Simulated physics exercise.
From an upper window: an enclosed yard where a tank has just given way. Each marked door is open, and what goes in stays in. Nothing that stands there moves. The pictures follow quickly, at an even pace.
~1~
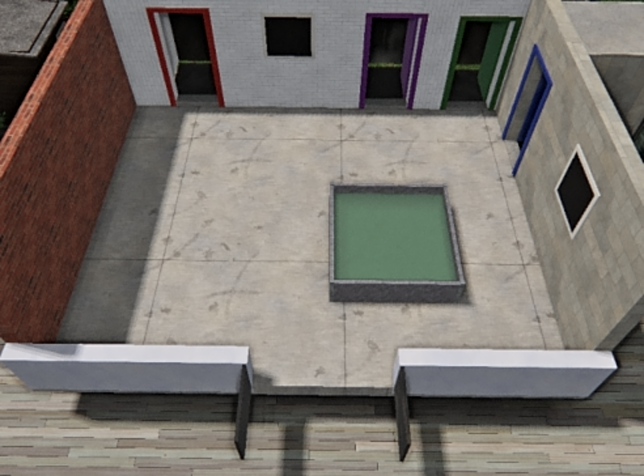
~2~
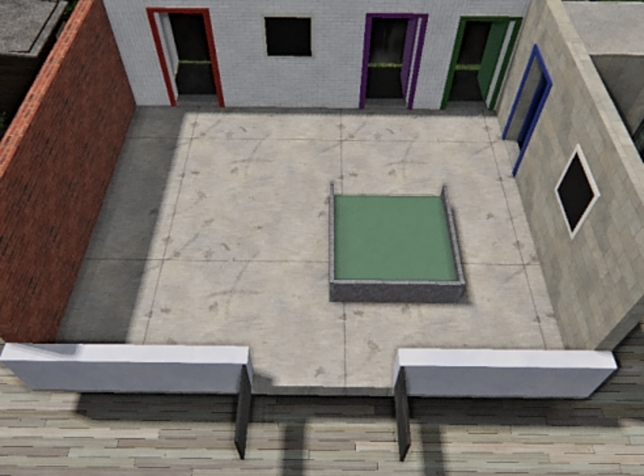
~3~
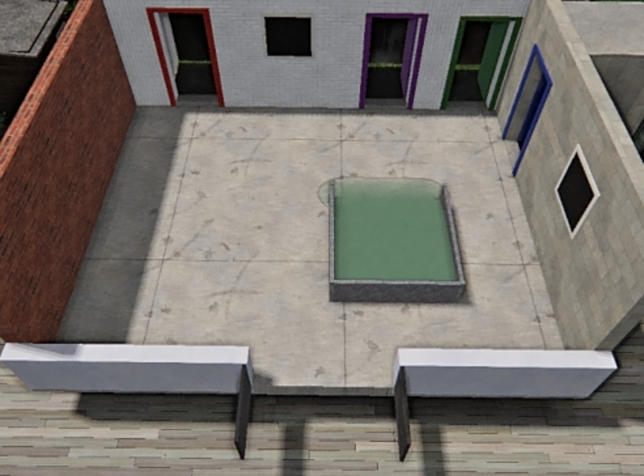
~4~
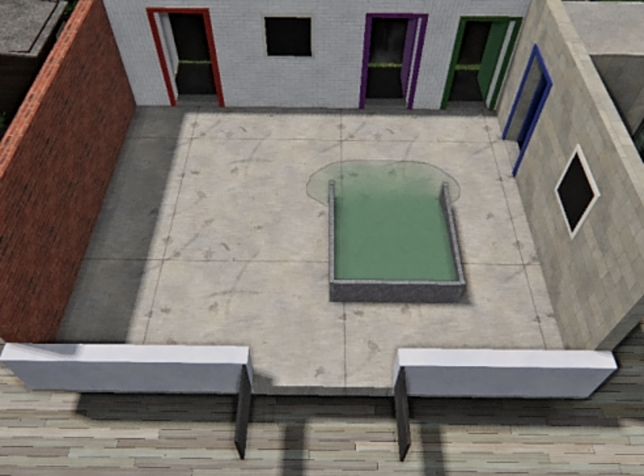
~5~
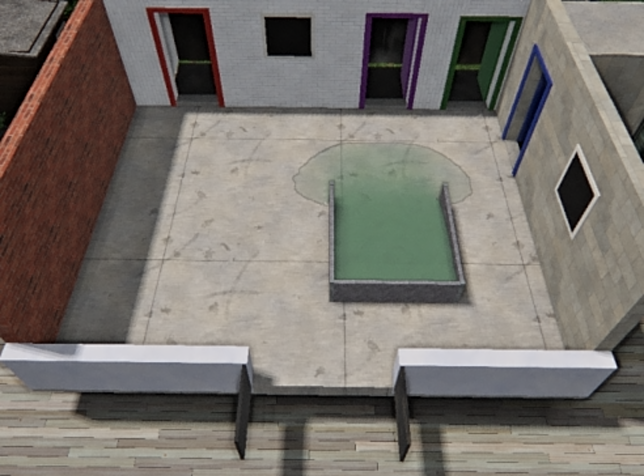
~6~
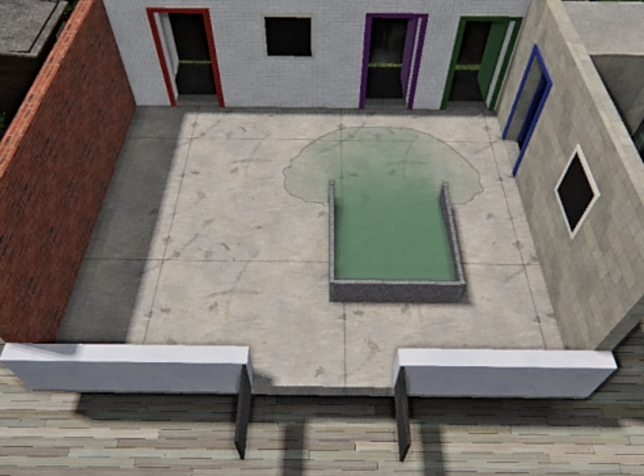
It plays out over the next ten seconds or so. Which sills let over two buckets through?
The red door stays under that; the purple door takes more than that; the blue door takes more than that; the green door takes more than that.
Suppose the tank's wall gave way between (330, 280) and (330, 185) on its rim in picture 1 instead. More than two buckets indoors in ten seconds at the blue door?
In short: Blue door lets less in.
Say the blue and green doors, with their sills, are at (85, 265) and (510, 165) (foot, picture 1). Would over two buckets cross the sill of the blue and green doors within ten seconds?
In short: Blue keeps below it; green goes over.
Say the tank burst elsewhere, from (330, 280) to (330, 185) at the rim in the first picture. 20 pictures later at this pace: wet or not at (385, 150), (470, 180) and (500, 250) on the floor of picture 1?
As listed: Clear, free of water, not flooded.
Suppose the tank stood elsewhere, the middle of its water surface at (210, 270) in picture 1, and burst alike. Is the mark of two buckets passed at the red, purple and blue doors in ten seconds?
Then: Red door goes over; purple door lets less in; blue door takes more.
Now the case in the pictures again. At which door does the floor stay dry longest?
It is the door marked red.
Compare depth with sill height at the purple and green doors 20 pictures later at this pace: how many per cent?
Near 240 and 450 in a hundred.
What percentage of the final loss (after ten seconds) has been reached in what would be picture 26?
Close to 60 %.
A moment on, water covers 25 % of the floor; the red door not reached, the purple door over two buckets in, the blue door not reached, the green door not reached.
Next, water covers 30 % of the floor; the red door not reached, the purple door far over two buckets in, the blue door wet at the sill, nothing in, the green door under two buckets in.
Then, water covers 35 % of the floor; the red door wet at the sill, nothing in, the purple door far over two buckets in, the blue door under two buckets in, the green door over two buckets in.
Later, water covers 55 % of the floor; the red door wet at the sill, nothing in, the purple door far over two buckets in, the blue door over two buckets in, the green door far over two buckets in.
In the end, water covers 80 % of the floor; the red door wet at the sill, nothing in, the purple door far over two buckets in, the blue door over two buckets in, the green door far over two buckets in.
